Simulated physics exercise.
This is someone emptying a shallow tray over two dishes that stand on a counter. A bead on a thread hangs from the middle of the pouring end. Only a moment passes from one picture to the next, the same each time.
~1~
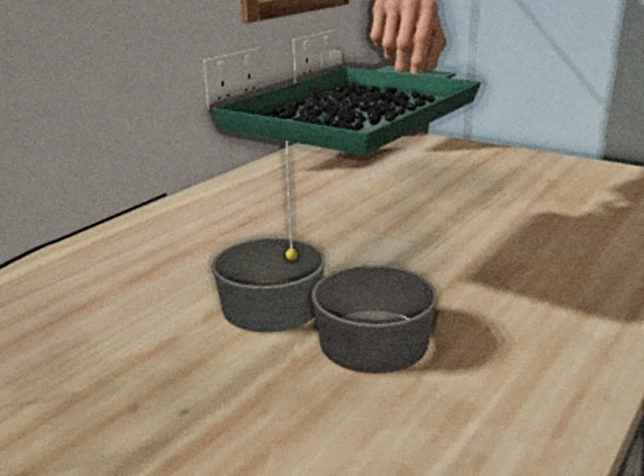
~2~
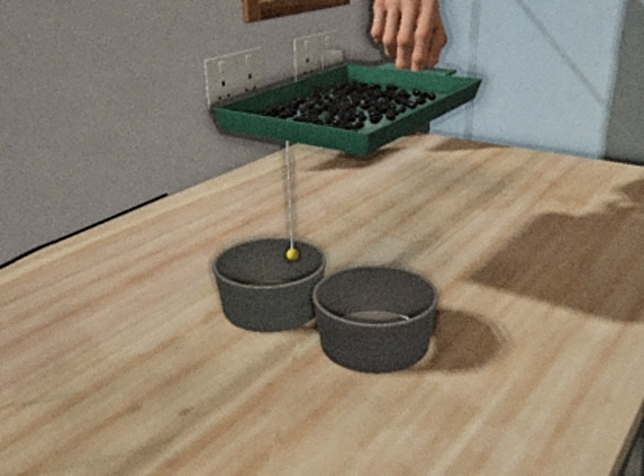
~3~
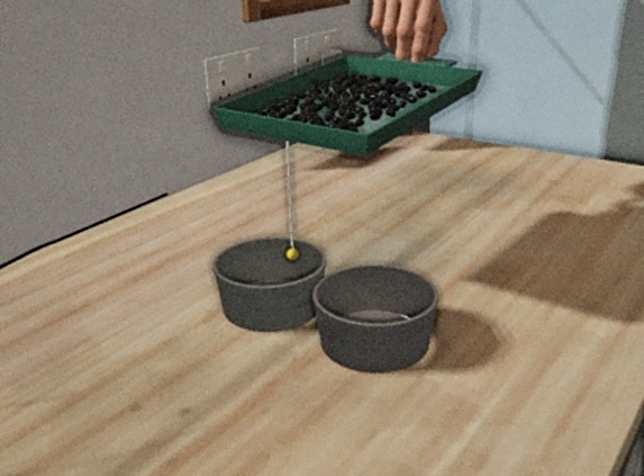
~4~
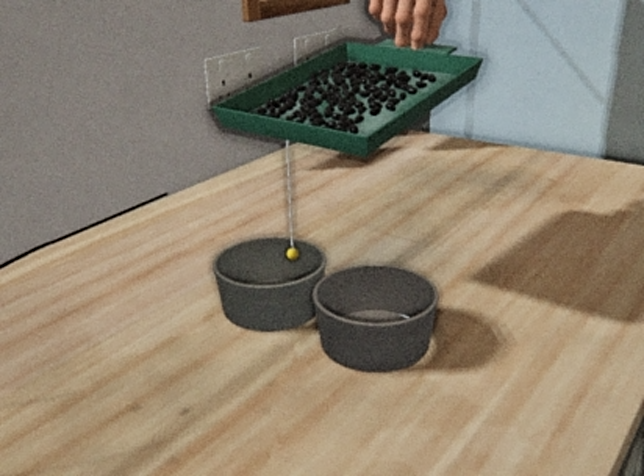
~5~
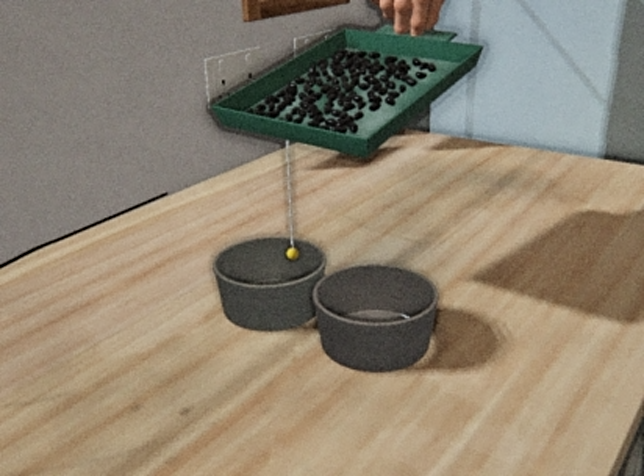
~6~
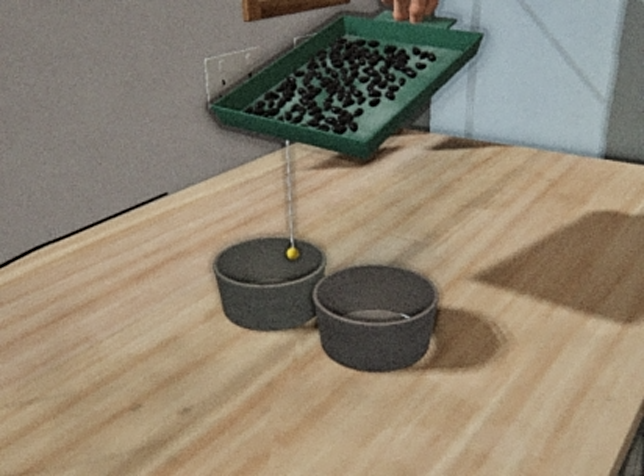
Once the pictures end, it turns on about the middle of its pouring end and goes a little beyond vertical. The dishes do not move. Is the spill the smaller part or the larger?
Together they catch only the smaller part.
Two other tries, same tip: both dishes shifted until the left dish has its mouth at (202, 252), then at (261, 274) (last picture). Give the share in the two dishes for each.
Near 50 % and 70 %.
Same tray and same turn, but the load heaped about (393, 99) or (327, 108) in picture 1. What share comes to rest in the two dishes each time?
First some 40, then 40 per cent.
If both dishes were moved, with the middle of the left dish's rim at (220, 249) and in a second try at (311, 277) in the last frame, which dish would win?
In turn: The dish on the right; the left-hand dish.
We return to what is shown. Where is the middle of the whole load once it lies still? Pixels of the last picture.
At about (303, 354).
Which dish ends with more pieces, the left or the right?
More ends in the dish on the right.
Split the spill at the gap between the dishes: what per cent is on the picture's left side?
About 90 per cent.
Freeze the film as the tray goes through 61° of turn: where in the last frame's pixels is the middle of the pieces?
At about (310, 97).
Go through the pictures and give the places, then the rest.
The first picture shows corners of the pouring end at (221, 108) and (365, 131), level; middle of the load at (338, 108), black beans; left dish at (234, 302); right dish at (341, 340); bead on its thread at (292, 255).
The second picture shows corners of the pouring end at (222, 108) and (365, 131), level; middle of the load at (339, 107).
The third picture shows corners of the pouring end at (222, 107) and (365, 132), tipped barely, lowest at the right corner; middle of the load at (339, 102).
The fourth picture shows corners of the pouring end at (221, 106) and (365, 134), tipped a little, lowest at the right corner; middle of the load at (338, 95).
The fifth picture shows corners of the pouring end at (220, 105) and (364, 135), tipped a little, lowest at the right corner; middle of the load at (337, 89).
The sixth picture shows corners of the pouring end at (219, 104) and (364, 137), tipped clearly, lowest at the right corner; middle of the load at (337, 82); left dish at (235, 301); right dish at (342, 339).
Soon after the last picture, tray tipped steeply; all on the tray.
A little later, tray tipped right over; nearly all on the tray; a stray few in the right dish; a stray few in the air.
Later still, tray tipped past a quarter turn; about a third in the right dish; a small part in the left dish; about two thirds outside both.
At rest, tray tipped past a quarter turn; about a third in the right dish; a small part in the left dish; about two thirds outside both.
